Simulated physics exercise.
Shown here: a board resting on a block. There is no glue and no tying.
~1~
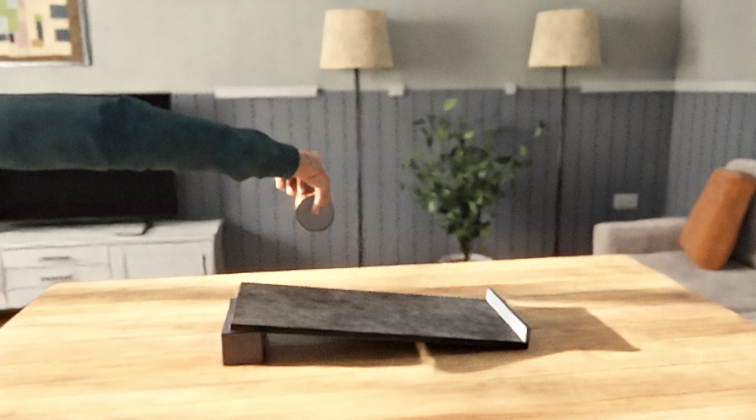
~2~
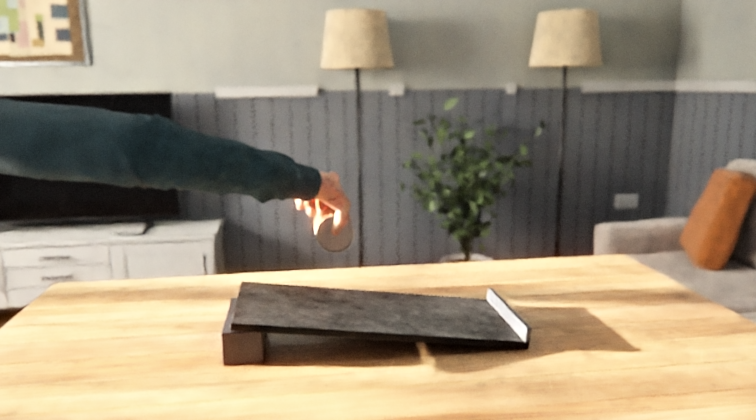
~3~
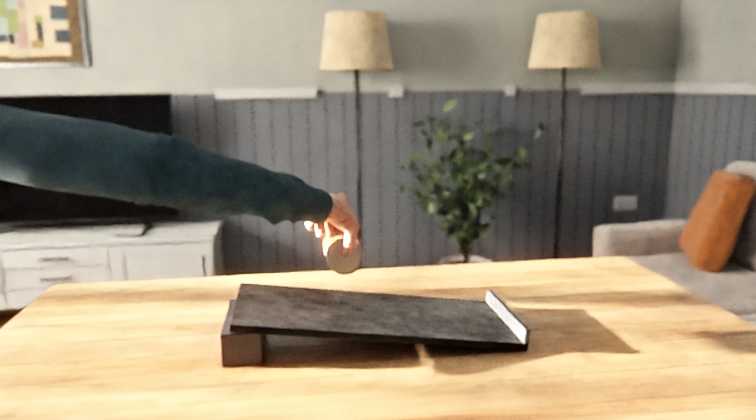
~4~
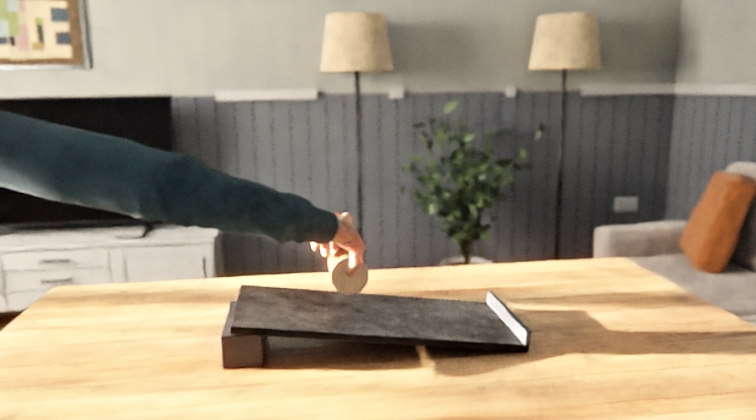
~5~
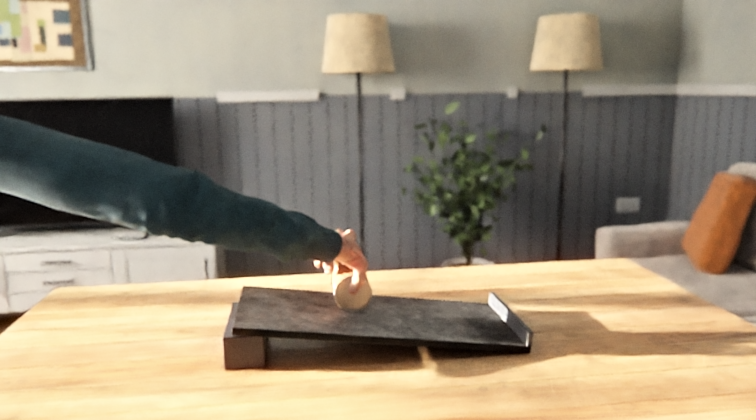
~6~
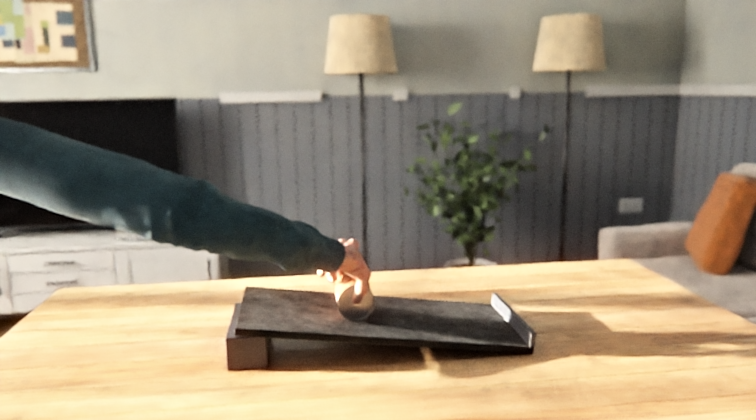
In a living room, a hand lowers a round object onto a dark sloping board.
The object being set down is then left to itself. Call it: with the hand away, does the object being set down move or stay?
It moves down the board.
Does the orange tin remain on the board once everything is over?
Result: The orange tin stays on top.
Then, 0.50 s after the last picture, orange tin rolled about its own width near (384, 297).
Then, 0.70 s after the last picture, orange tin rolled well along near (422, 300).
Then, 0.80 s after the last picture, orange tin rolled well along near (445, 302).
Then, 1.00 s after the last picture, orange tin rolled well along near (495, 303).
At rest, moved from the start, orange tin. Seen from the same camera at the end, orange tin near (495, 305). The orange tin runs down the board.
